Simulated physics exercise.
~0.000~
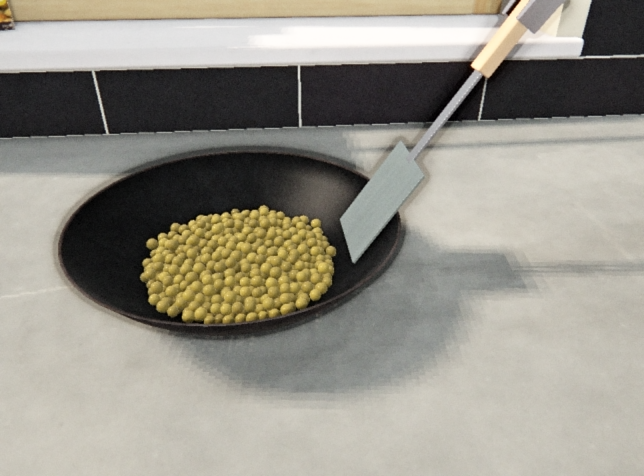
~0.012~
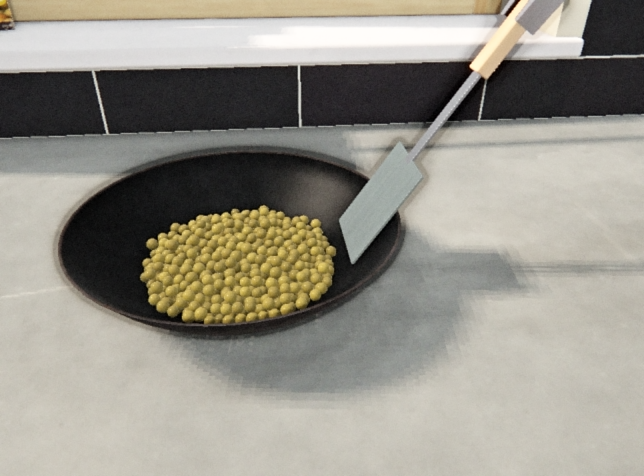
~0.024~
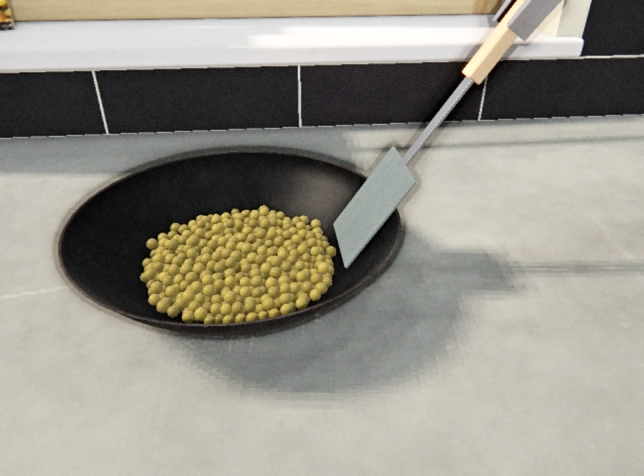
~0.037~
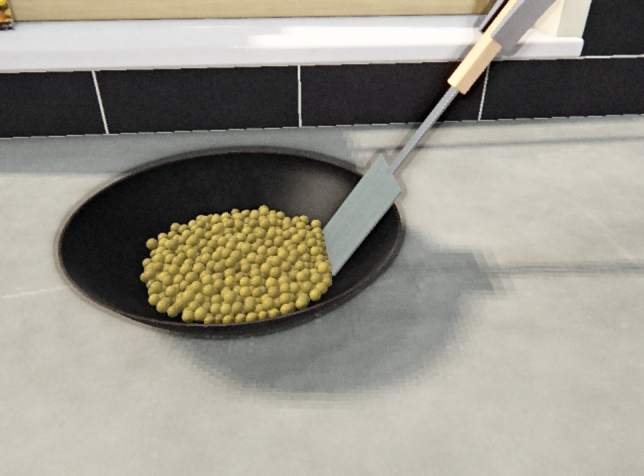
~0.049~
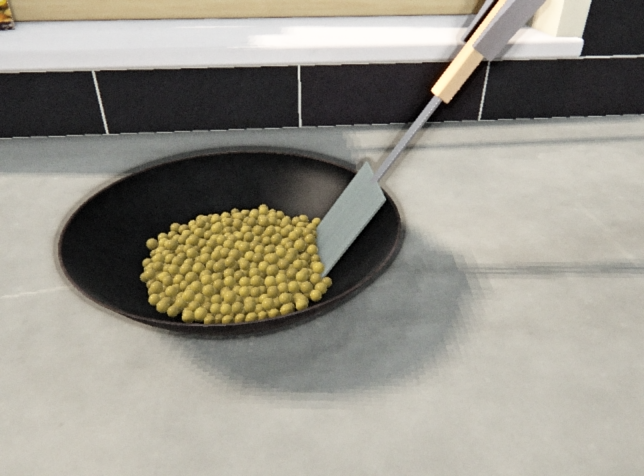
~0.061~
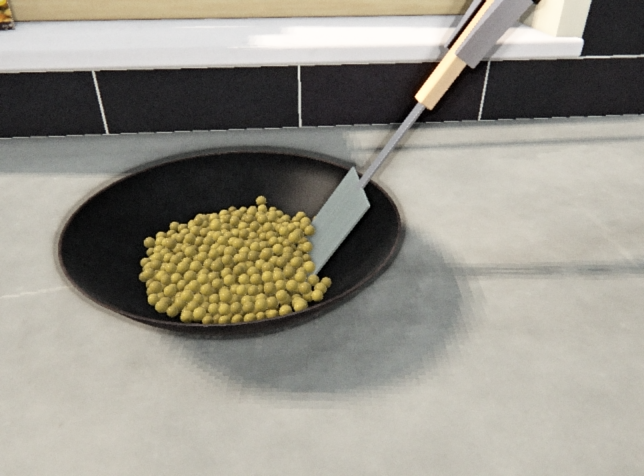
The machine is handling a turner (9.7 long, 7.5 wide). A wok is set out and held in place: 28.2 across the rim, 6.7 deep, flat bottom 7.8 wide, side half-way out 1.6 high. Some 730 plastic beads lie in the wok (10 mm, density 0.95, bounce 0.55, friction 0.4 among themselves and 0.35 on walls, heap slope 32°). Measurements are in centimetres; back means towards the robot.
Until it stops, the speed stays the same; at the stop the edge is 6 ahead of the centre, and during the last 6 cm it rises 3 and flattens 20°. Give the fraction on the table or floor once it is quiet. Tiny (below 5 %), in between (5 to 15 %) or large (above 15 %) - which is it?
In between, so 5 to 15 %.
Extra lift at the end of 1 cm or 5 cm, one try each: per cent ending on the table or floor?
Estimates, in order: 0 % then 15 %.
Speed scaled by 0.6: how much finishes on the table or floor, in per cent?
I'd put it at about 0 per cent.
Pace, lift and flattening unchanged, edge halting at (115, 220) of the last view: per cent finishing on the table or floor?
35 %, roughly.
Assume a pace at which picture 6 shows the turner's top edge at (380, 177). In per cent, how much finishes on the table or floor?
0 %.
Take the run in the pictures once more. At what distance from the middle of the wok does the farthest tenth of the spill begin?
Roughly 45 cm.
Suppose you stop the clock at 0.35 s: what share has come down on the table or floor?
4 %.
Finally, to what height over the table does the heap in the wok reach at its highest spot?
Close to 6.5 centimetres high.
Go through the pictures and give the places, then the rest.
The first picture shows turner top edge at (412, 157), sloping 56°; upper third of the load around (238, 250), from x 145 to 330, top at y 210; 729 in the wok.
The second picture shows turner top edge at (411, 158), sloping 56°; upper third of the load around (238, 250), from x 145 to 330, top at y 210.
The third picture shows turner top edge at (404, 163), sloping 56°; upper third of the load around (238, 250), from x 145 to 330, top at y 210.
The fourth picture shows turner top edge at (391, 171), sloping 56°; upper third of the load around (238, 250), from x 145 to 330, top at y 210.
The fifth picture shows turner top edge at (376, 179), sloping 56°; upper third of the load around (245, 249), from x 145 to 330, top at y 210.
The sixth picture shows turner top edge at (361, 185), sloping 56°; upper third of the load around (243, 247), from x 145 to 325, top at y 200; 729 in the wok.
After 0.10 s, sloping 56°, highest piece 8 above the table; 729 in the wok.
After 0.13 s, sloping 49°, highest piece 10 above the table; 728 in the wok, 1 on the blade or in flight.
After 0.35 s, sloping 36°, highest piece 9 above the table; 673 in the wok, 27 on the table or floor, 29 on the blade or in flight.
After 1.40 s, sloping 36°, highest piece 6 above the table; 672 in the wok, 57 on the table or floor.
At rest, 672 in the wok, 57 on the table or floor. That is 8 % on the table or floor.
